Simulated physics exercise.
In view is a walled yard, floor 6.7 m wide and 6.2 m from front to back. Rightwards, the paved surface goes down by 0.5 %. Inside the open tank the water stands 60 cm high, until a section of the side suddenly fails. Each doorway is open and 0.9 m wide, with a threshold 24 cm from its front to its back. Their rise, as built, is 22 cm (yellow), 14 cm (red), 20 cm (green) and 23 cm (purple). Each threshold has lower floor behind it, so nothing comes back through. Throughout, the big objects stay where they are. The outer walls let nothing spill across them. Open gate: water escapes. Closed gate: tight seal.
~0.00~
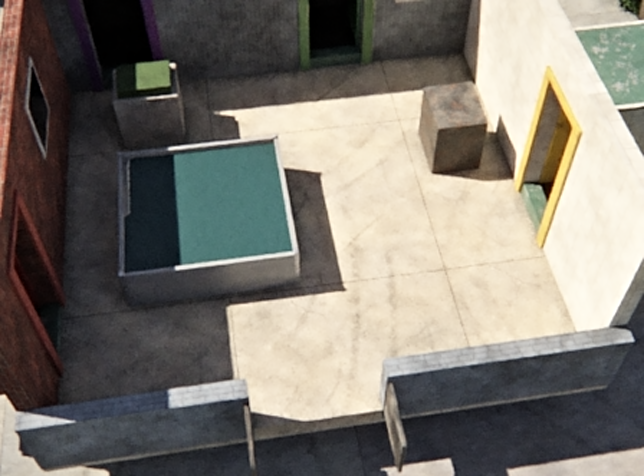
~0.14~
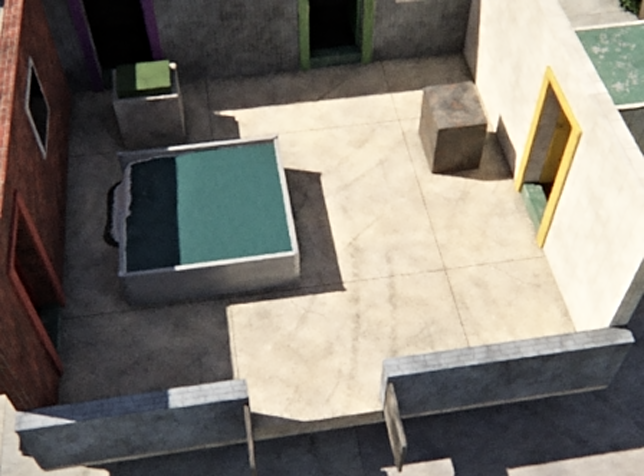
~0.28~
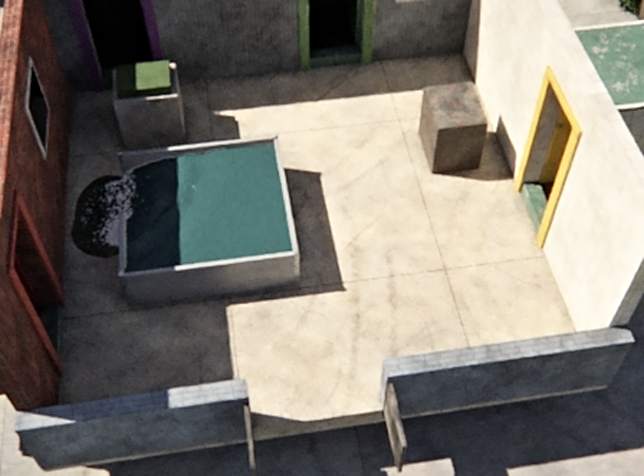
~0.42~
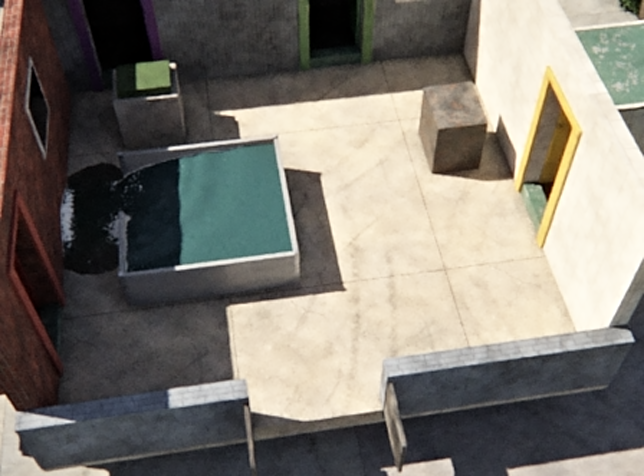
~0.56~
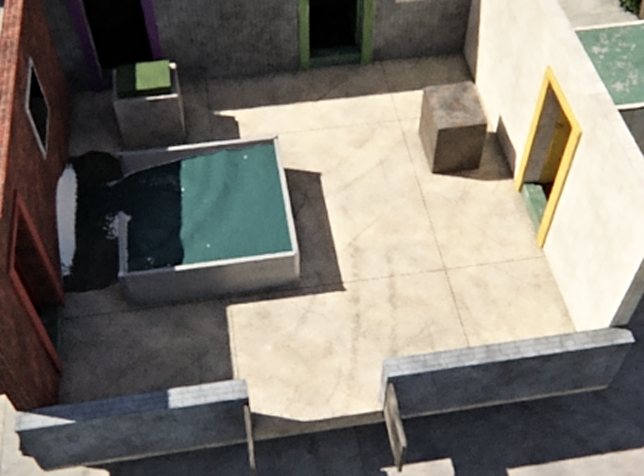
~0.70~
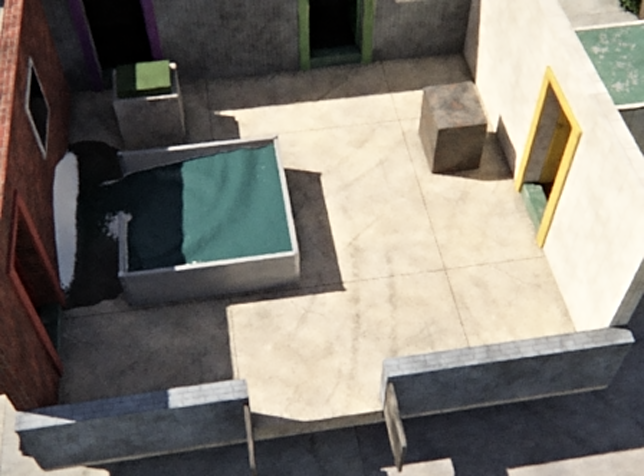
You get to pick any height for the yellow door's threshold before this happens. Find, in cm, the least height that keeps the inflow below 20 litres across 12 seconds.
The least height is about 7.5 cm.
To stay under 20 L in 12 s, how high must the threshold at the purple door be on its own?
I'd raise purple to close to 26 cm.
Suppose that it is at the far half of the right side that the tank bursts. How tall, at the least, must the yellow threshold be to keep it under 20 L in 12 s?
Estimate: Near 20 cm.
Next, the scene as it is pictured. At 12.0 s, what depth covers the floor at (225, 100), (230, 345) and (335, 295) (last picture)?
Respectively 3 cm, 3 cm and 5 cm.
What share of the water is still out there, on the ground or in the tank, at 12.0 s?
I'd say near 94 per cent is still there.
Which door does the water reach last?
It's the yellow one.
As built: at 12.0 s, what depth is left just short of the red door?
Depth: Near 4.0 cm.
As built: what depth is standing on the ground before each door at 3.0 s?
Depth (cm): Yellow 0 / red 7 / green 1 / purple 27.
After 1.4 s water covers 15 % of the floor, deepest (48 cm) near (79, 210); it has not reached the yellow door.
After 3.0 s water covers 35 % of the floor, deepest (34 cm) near (71, 103); it has not reached the yellow door.
After 12.0 s water covers 100 % of the floor, deepest (10 cm) near (520, 372); 9 cm at the yellow door, 0 litres in over its 22 cm threshold.
At the yellow door as built, the water arrived by 6.3 s and peaked near 11 cm at 9.4 s.
Run again over the same 12 s with other heights there, 29 litres in over 6.5 cm, 9 litres over 8.5 cm. The limit of 20 litres is kept from about 7.5 cm up.
